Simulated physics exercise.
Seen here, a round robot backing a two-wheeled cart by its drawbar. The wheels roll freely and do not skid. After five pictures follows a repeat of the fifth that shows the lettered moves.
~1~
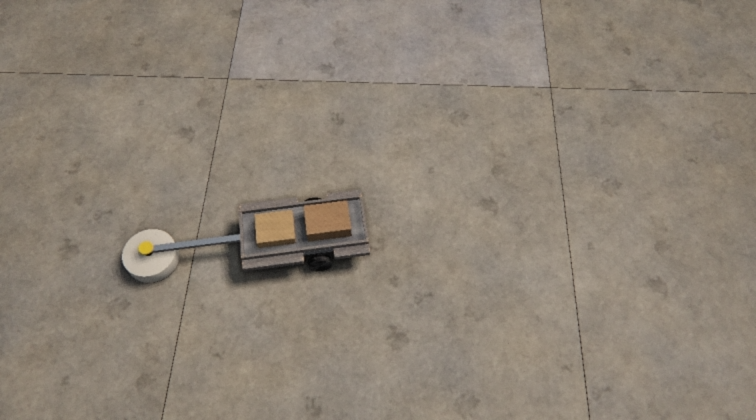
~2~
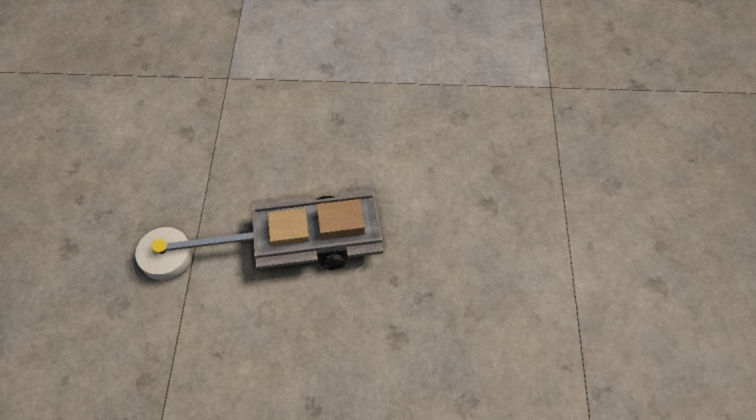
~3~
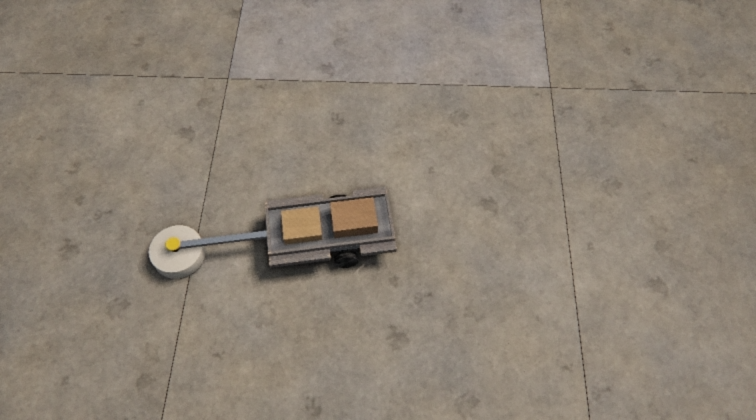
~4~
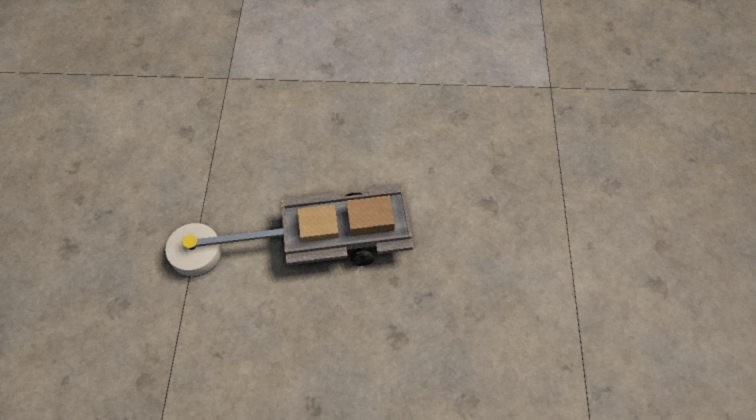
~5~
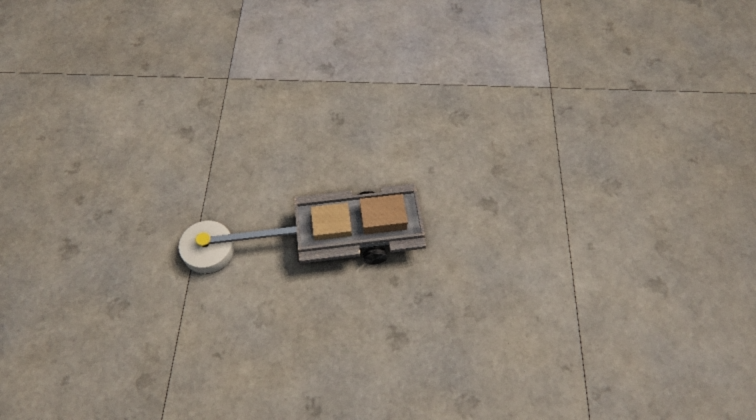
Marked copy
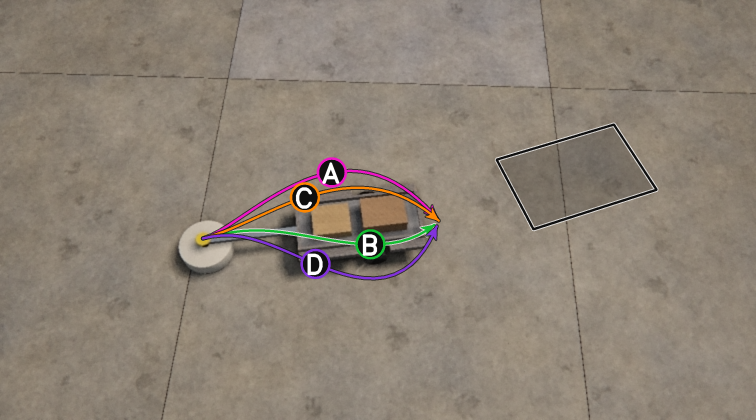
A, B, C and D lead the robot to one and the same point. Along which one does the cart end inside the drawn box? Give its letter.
Route B.
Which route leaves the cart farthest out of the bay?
Route A.
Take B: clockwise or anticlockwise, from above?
On that route, anticlockwise.
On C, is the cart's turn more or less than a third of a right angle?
It turns less than that.
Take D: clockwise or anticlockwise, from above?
On that route, anticlockwise.
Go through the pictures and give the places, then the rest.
In the first picture, robot (150, 254); grey cart (303, 228).
In the second picture, robot (163, 252); grey cart (317, 226).
In the third picture, robot (176, 250); grey cart (330, 225).
In the fourth picture, robot (193, 248); grey cart (346, 222).
In the fifth picture, robot (206, 245); grey cart (359, 221).
On the copy, A from (203, 238) via (323, 174) to (437, 218); B from (203, 238) via (321, 239) to (434, 225); C from (203, 238) via (323, 192) to (439, 221); D from (203, 238) via (334, 271) to (437, 226); the bay at (576, 174).
On B. First, robot (290, 240), cart (442, 212).
Then, robot (374, 251), cart (516, 197).
Finally, robot (438, 228), cart (576, 176); the cart stands in the bay.
By contrast, A leaves the cart at (589, 282), out of the bay; C leaves the cart at (595, 248), out of the bay; D leaves the cart at (545, 140), out of the bay.
